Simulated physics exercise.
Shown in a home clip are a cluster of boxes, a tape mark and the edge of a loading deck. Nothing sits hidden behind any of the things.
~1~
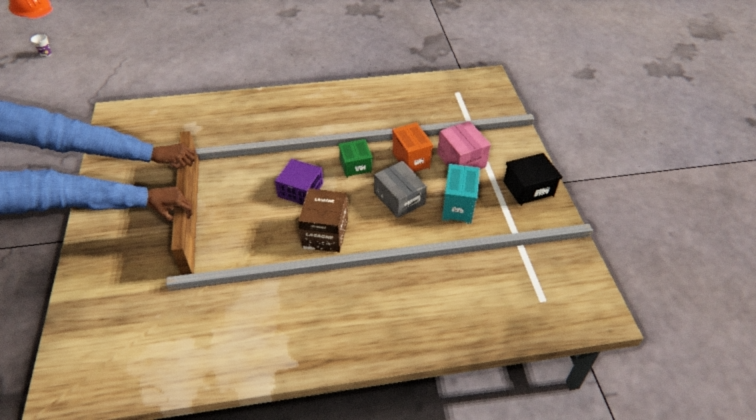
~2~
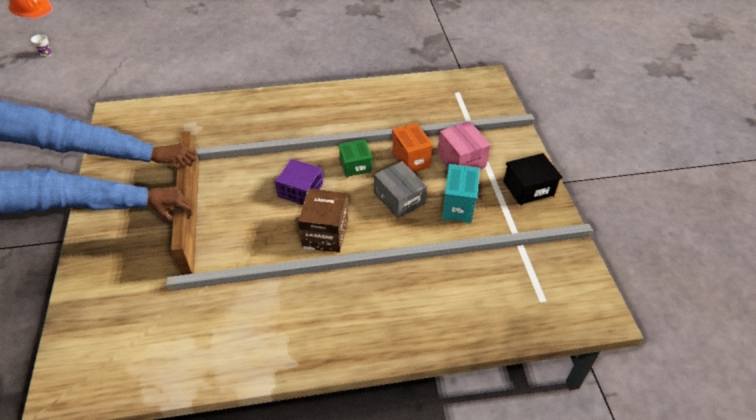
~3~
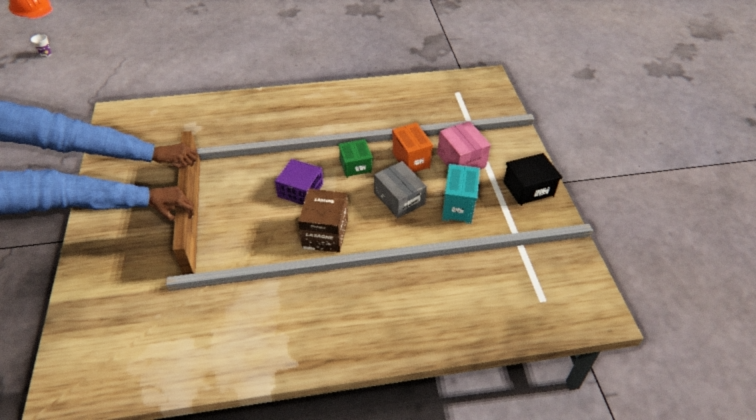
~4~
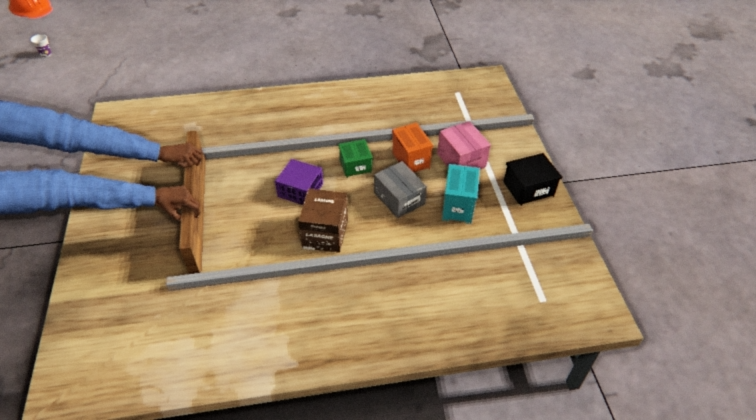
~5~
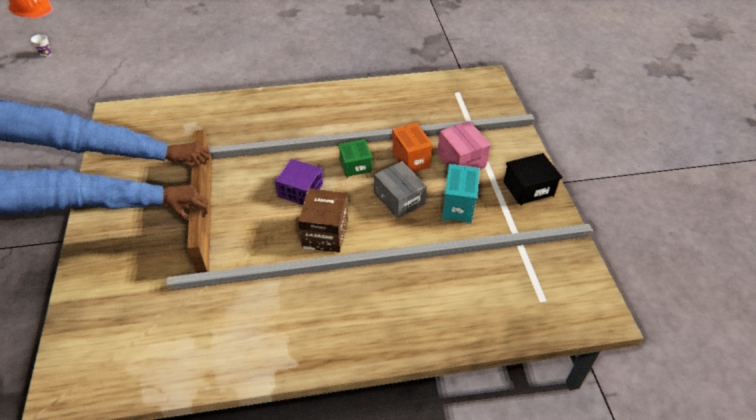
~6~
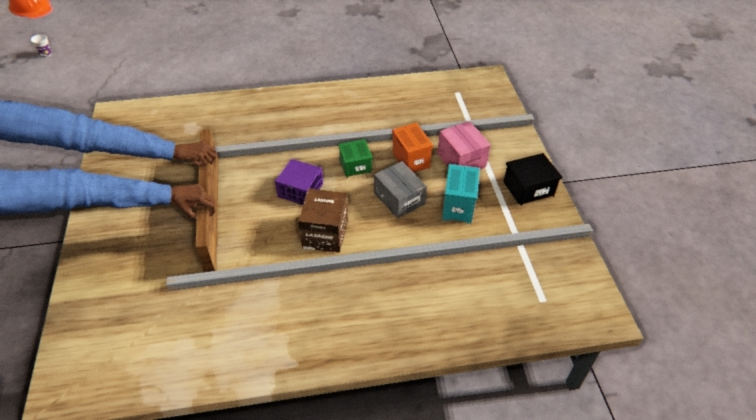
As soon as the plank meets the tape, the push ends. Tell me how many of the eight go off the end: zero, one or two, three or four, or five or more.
The answer is one or two.
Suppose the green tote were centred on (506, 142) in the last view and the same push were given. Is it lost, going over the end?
Put there, it simply leaves the top.
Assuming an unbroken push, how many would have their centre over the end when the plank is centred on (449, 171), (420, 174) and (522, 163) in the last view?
Counts: 0, 0, 5.
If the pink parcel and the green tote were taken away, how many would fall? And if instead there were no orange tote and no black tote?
The counts would be 1 and 0.
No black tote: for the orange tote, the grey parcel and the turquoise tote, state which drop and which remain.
Well, the orange tote hangs in there, the grey parcel hangs in there, and the turquoise tote hangs in there.
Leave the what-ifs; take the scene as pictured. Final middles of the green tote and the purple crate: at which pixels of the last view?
Near (490, 132) and (505, 153).
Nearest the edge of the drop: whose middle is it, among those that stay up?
Turquoise tote - nearest.
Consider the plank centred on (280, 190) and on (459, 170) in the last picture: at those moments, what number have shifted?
Counts: 1, 8.
Early on, none off yet; black tote at rest near (531, 179); pink parcel at rest near (463, 149); turquoise tote at rest near (461, 194).
Finally, the number that fall off is one or two; lost, pink parcel and black tote.
